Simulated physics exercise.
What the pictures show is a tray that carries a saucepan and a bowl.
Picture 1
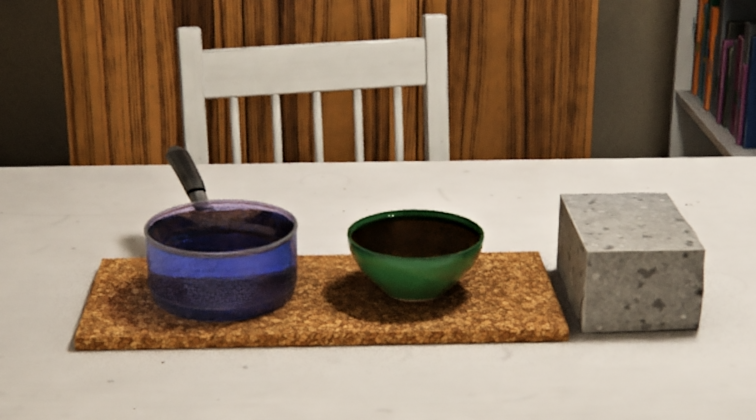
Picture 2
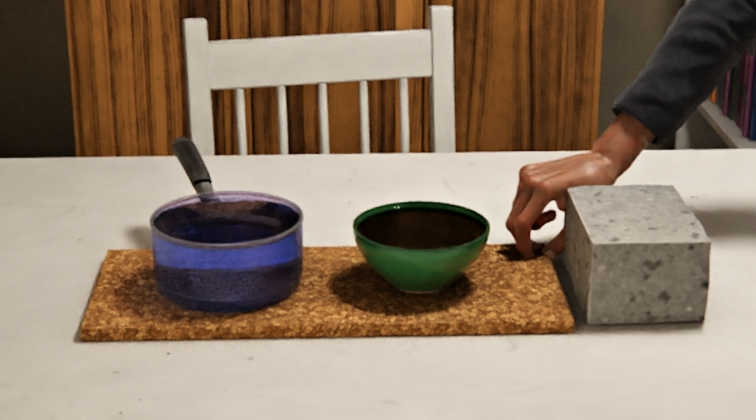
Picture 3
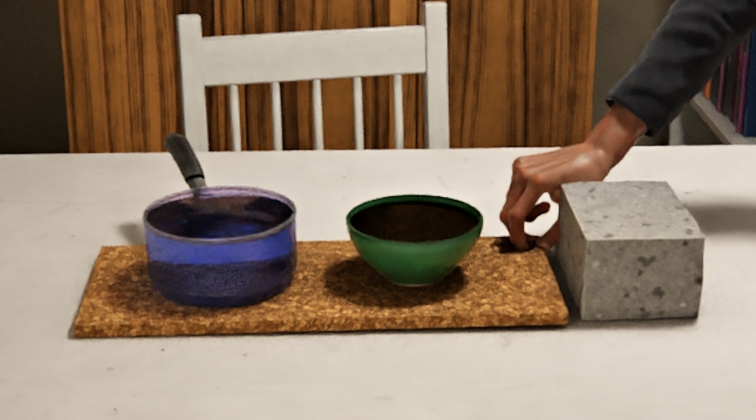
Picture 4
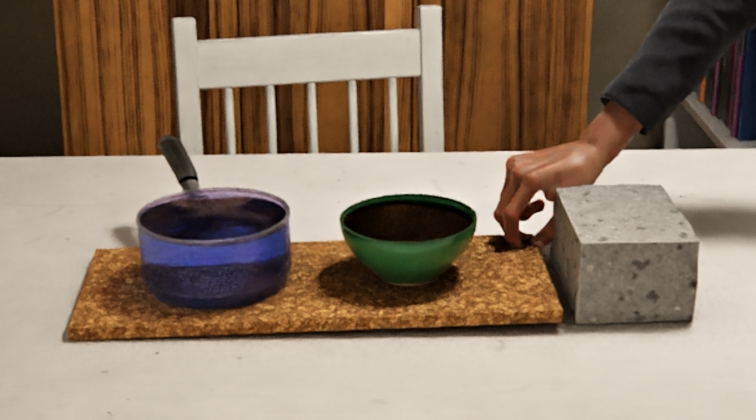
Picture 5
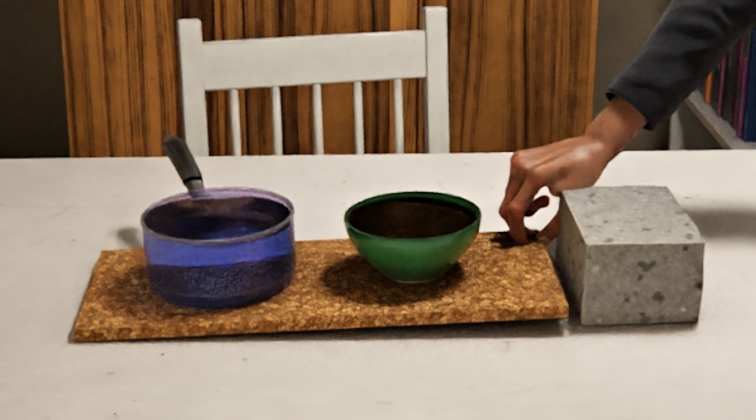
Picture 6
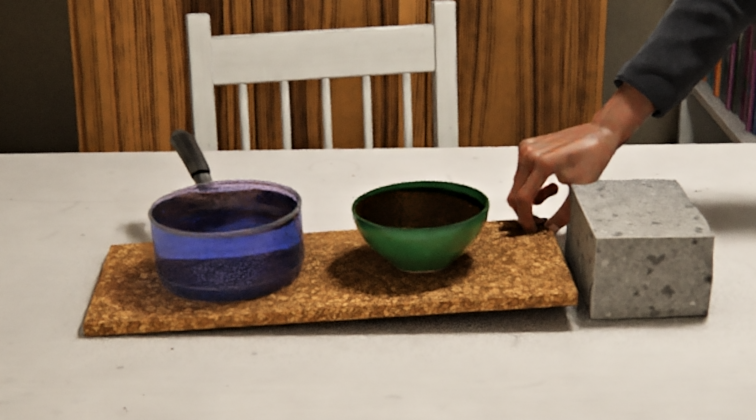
A hand gripping the right end of a cork tray and raising it slightly, with a blue saucepan and green bowl on top.
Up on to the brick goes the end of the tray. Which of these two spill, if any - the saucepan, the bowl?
Saucepan: Sloshes out, bowl: Sloshes out.
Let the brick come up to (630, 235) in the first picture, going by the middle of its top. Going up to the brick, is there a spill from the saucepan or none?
Short answer: It drips over.
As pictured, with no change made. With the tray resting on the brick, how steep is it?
12 degrees or so.
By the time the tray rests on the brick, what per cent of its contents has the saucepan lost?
About 14 %.
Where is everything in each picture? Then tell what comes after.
The tray lies flat; saucepan (223, 258) nearly full; bowl (415, 258) nearly full; brick (644, 291), in the first frame.
A hand takes the end of the tray; saucepan nearly full, surface at (227, 223); bowl nearly full, surface at (421, 230), in the second frame.
The end is rising; saucepan (221, 244) nearly full; bowl (415, 243) nearly full, in the third frame.
The end has come up a little; saucepan nearly full, surface at (214, 219); bowl nearly full, surface at (409, 222); brick (639, 283), in the fourth frame.
Slope near 2°; saucepan (220, 245) nearly full; bowl (413, 240) nearly full, in the fifth frame.
The tray slopes by about 3°; saucepan nearly full, surface at (225, 211); bowl nearly full, surface at (420, 209); brick (654, 278), in the sixth frame.
Shortly, the tray slopes by about 7°; saucepan, it has lost some; bowl, it has lost some.
Then, the tray slopes by about 13°; saucepan, it has lost some; bowl, it has lost some.
At the finish, the tray slopes by about 12°, resting on the brick; saucepan, it has lost some; bowl, it has lost some.
